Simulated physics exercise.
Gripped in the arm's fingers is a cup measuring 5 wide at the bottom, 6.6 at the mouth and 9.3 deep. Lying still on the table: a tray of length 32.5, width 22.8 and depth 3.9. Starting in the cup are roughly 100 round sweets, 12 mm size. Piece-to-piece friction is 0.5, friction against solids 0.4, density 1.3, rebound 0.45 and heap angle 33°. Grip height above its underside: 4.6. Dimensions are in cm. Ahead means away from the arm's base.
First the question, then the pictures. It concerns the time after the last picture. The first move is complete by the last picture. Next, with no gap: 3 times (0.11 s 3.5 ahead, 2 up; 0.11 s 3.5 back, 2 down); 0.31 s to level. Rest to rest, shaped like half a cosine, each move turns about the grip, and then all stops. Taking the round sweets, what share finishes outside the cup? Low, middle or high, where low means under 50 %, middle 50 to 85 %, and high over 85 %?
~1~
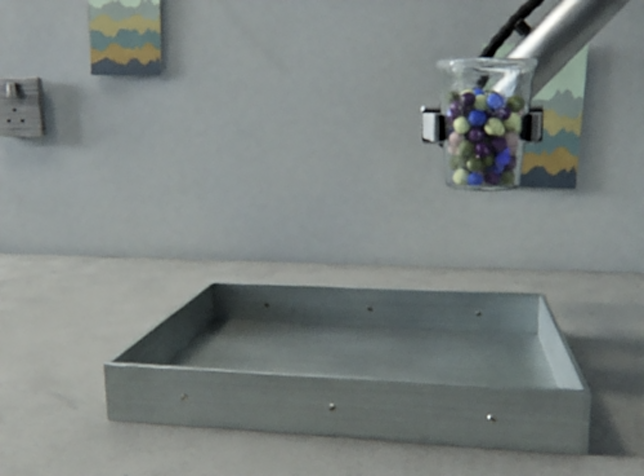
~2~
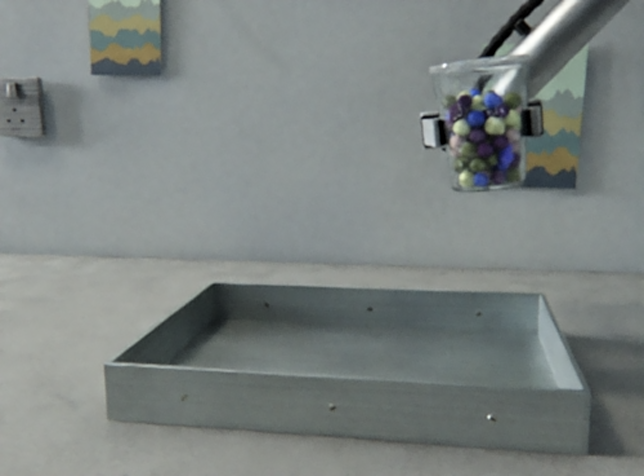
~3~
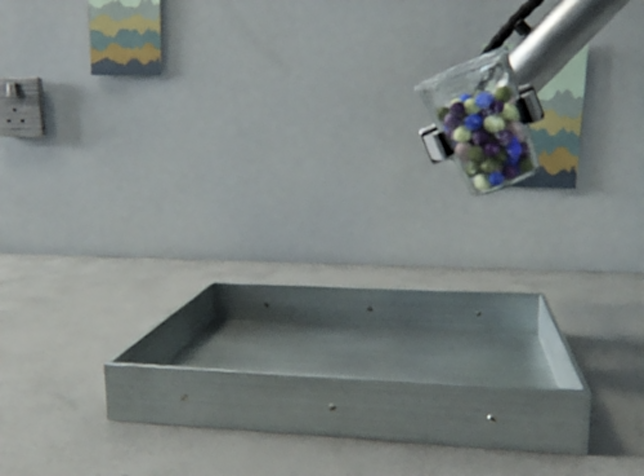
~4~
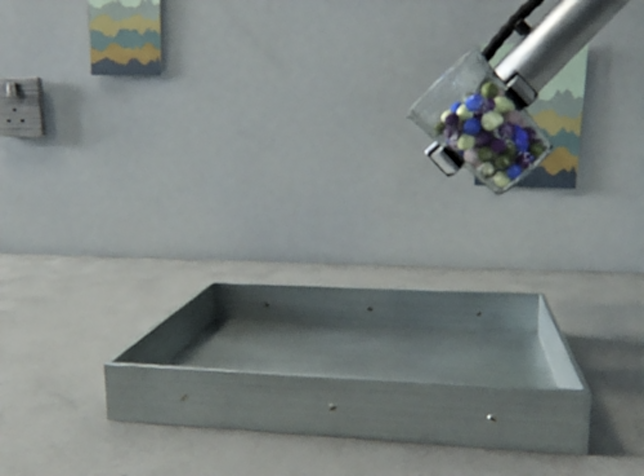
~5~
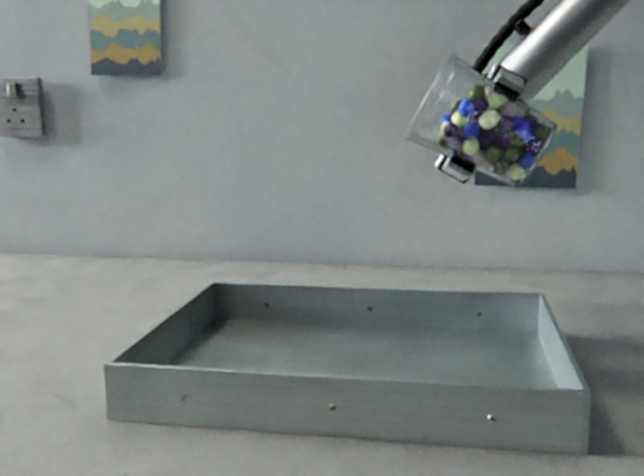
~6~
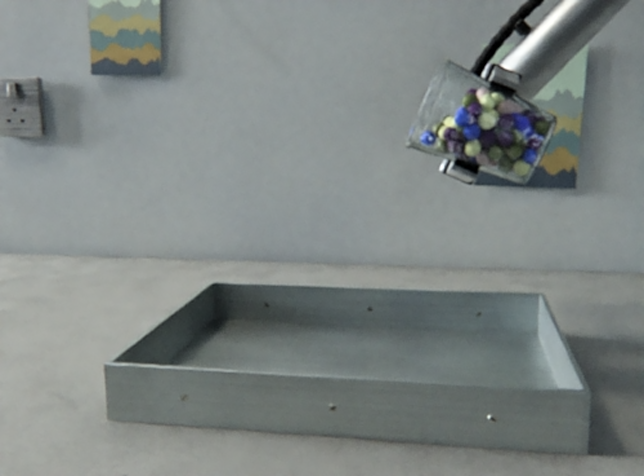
Middle, 50 to 85 %.
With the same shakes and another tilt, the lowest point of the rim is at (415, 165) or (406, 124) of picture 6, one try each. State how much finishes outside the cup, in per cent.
Some 100 and 35 per cent.
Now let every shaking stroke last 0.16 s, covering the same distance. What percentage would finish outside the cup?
Then about 30 per cent.
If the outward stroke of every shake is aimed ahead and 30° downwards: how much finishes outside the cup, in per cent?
About 20 per cent.
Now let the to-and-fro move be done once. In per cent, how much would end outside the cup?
That change gives some 40 percent.
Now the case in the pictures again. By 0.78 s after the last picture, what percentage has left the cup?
By then about 65 % is out.
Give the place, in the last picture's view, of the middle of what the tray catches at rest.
Around (314, 359).
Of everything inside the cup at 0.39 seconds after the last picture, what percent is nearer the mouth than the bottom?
Some 80 percent is in that half.
Then, 0.39 s after the last picture, tilted 67° forward, highest piece 23 above the table; 64 in the cup, 31 in the tray, 5 in flight or on a rim.
Then, 0.78 s after the last picture, tilted 46° forward, highest piece 22 above the table; 62 in the tray, 35 in the cup, 3 in flight or on a rim.
Then, 1.17 s after the last picture, level, highest piece 21 above the table; 65 in the tray, 35 in the cup.
Then, 2.22 s after the last picture, level, highest piece 21 above the table; 65 in the tray, 35 in the cup.
Final count, 65 in the tray, 35 in the cup. That is 65 % outside the cup.
